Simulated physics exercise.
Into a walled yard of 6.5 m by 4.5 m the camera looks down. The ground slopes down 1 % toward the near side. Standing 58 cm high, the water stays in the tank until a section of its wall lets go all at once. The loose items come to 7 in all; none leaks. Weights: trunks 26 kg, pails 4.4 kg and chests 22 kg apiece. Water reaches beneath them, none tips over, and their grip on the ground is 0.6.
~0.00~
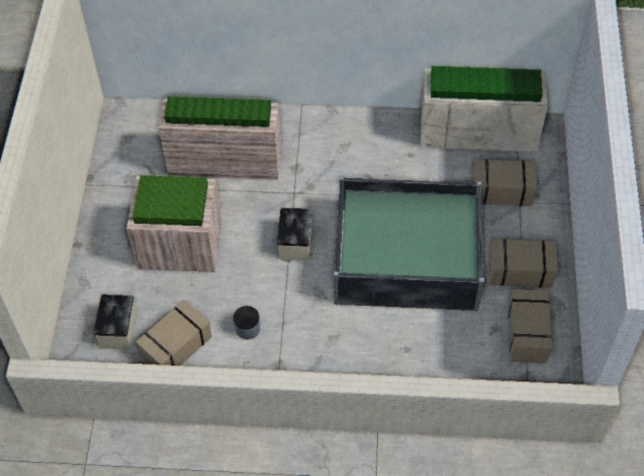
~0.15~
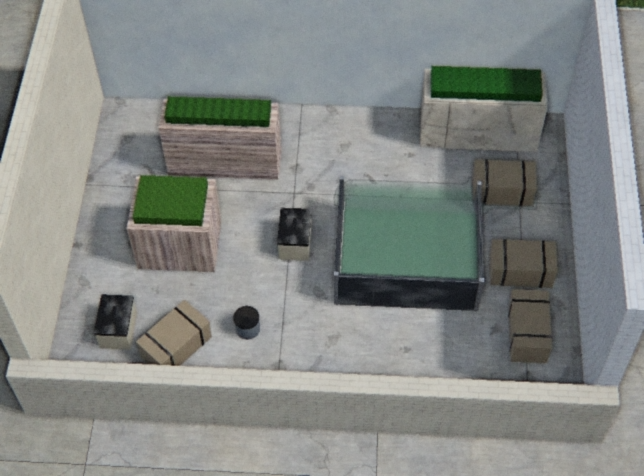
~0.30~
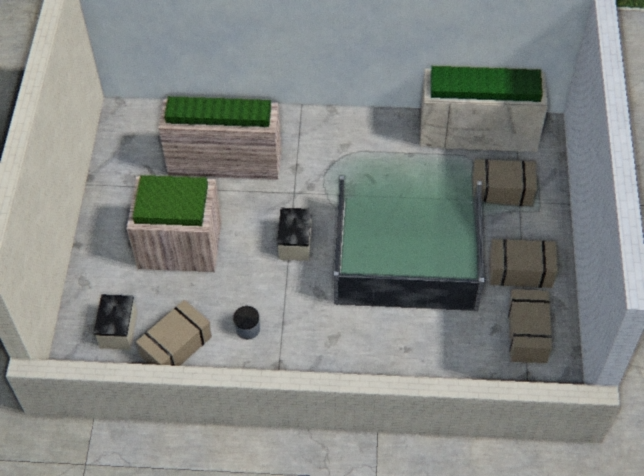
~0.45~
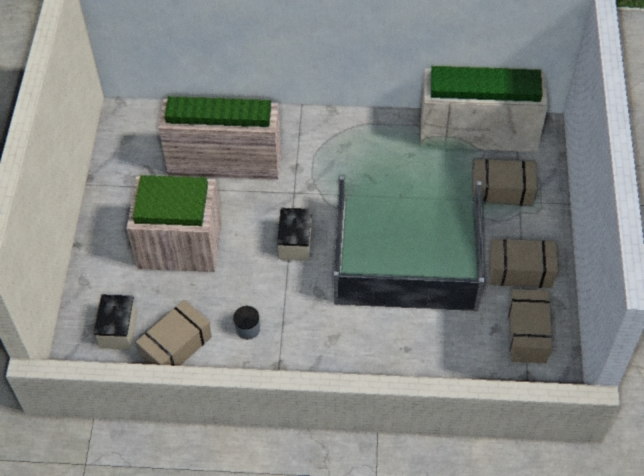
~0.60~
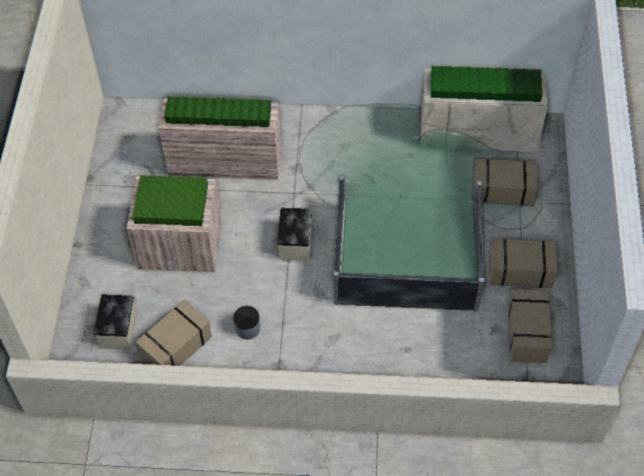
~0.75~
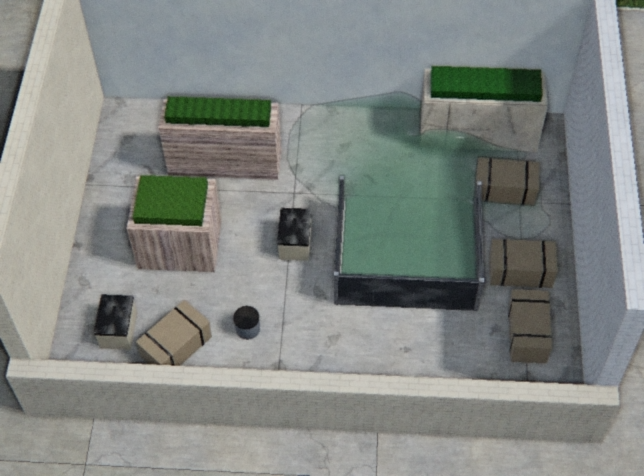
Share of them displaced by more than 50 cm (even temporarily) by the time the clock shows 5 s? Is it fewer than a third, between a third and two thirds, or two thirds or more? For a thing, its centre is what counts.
My bet is the share falls short of a third.
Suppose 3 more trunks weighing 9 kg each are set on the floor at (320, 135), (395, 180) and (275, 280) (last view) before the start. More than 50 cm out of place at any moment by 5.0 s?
Well, in turn they are above that, above that and below that.
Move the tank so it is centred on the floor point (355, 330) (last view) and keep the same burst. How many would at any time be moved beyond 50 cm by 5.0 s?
Then 2.
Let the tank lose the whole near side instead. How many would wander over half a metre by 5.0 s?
Then 5 of them would.
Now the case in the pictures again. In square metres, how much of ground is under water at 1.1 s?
Wet area: Approx. 8.0 m2.
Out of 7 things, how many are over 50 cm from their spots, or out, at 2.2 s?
1.
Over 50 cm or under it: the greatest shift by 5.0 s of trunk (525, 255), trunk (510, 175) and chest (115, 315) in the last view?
Within the mark, beyond the mark, within the mark.
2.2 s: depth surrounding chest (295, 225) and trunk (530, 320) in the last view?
First about 0 cm, second about 0 cm.
After 1.1 s 0 of 7 are over 50 cm from their spots; 0 afloat.
After 2.2 s 1 of 7 are over 50 cm from their spots; 0 afloat.
After 3.5 s 1 of 7 are over 50 cm from their spots; 1 afloat.
After 5.0 s 1 of 7 are over 50 cm from their spots, and 1 have been at some point; 1 afloat.
